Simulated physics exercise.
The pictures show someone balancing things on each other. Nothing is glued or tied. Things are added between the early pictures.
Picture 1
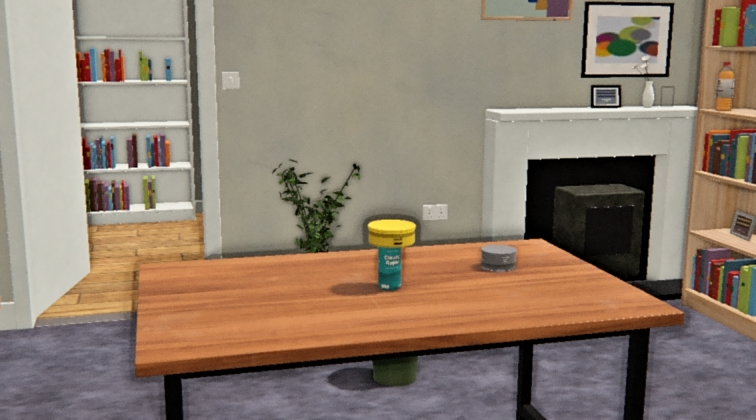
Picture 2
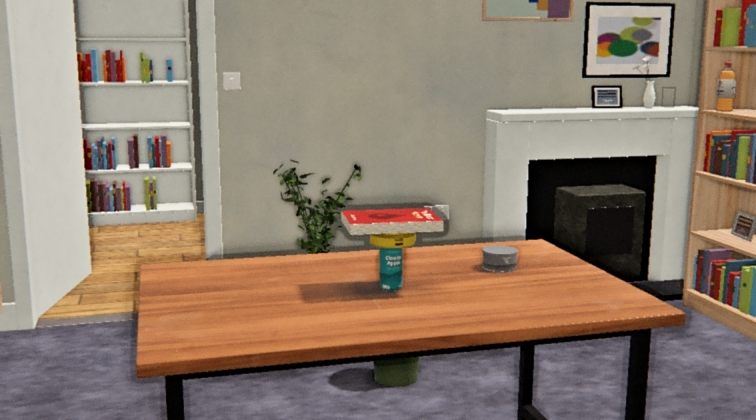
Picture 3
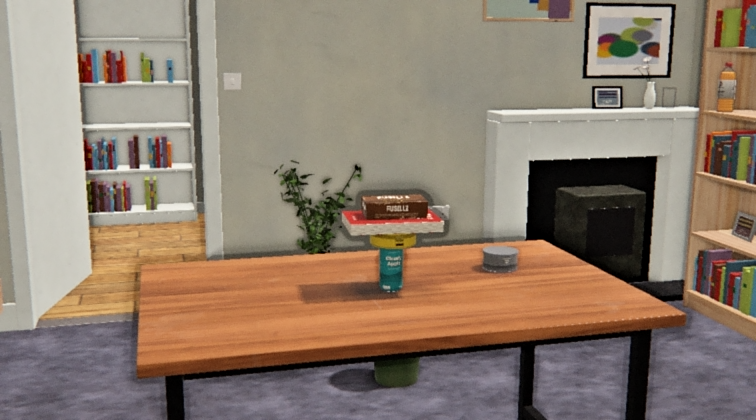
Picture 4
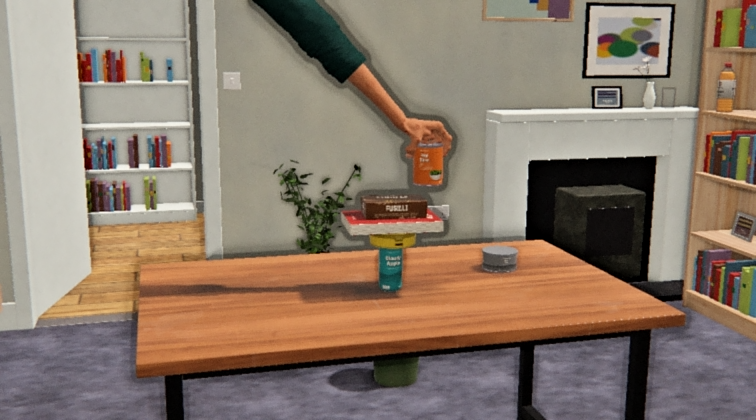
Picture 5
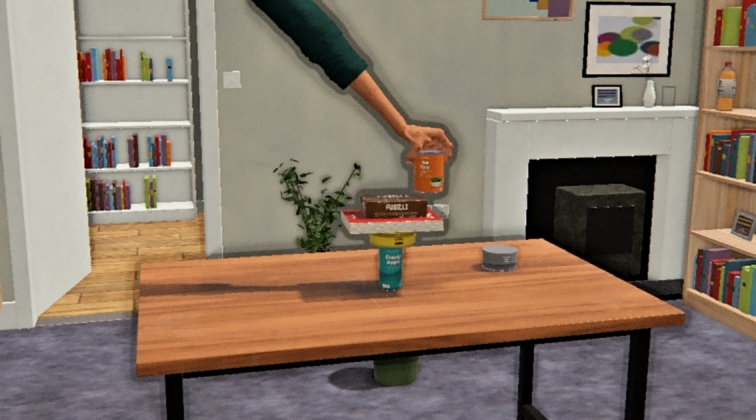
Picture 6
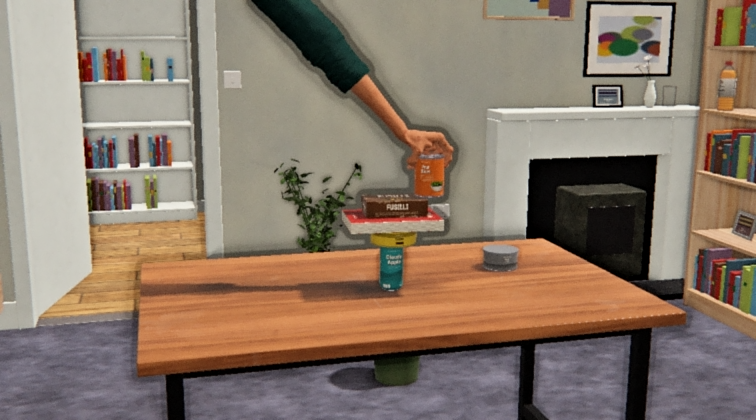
At first, a turquoise can with a yellow item on top stands on a wooden table beside a grey tub. A red book appears on the stack, then a brown packet on the book. A hand reaching in from the upper left lowers an orange tin slightly onto the packet, still gripping it.
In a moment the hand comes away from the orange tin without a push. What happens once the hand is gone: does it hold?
In the end the pile loses its balance.
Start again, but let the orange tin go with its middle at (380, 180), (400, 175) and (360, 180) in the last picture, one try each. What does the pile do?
In the first case it holds; in the second case it stays up; in the third case it gives way.
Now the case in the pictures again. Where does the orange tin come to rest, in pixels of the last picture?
Around (505, 271).
Then, 0.40 s later than the last frame, orange tin now fallen.
Then, 0.50 s later than the last frame, things are still on the move.
Then, 0.80 s later than the last frame, as before.
When it is over, fallen, orange tin; the other 5 as before. End places, in pixels of the last picture, orange tin near (505, 271). The pile comes apart.
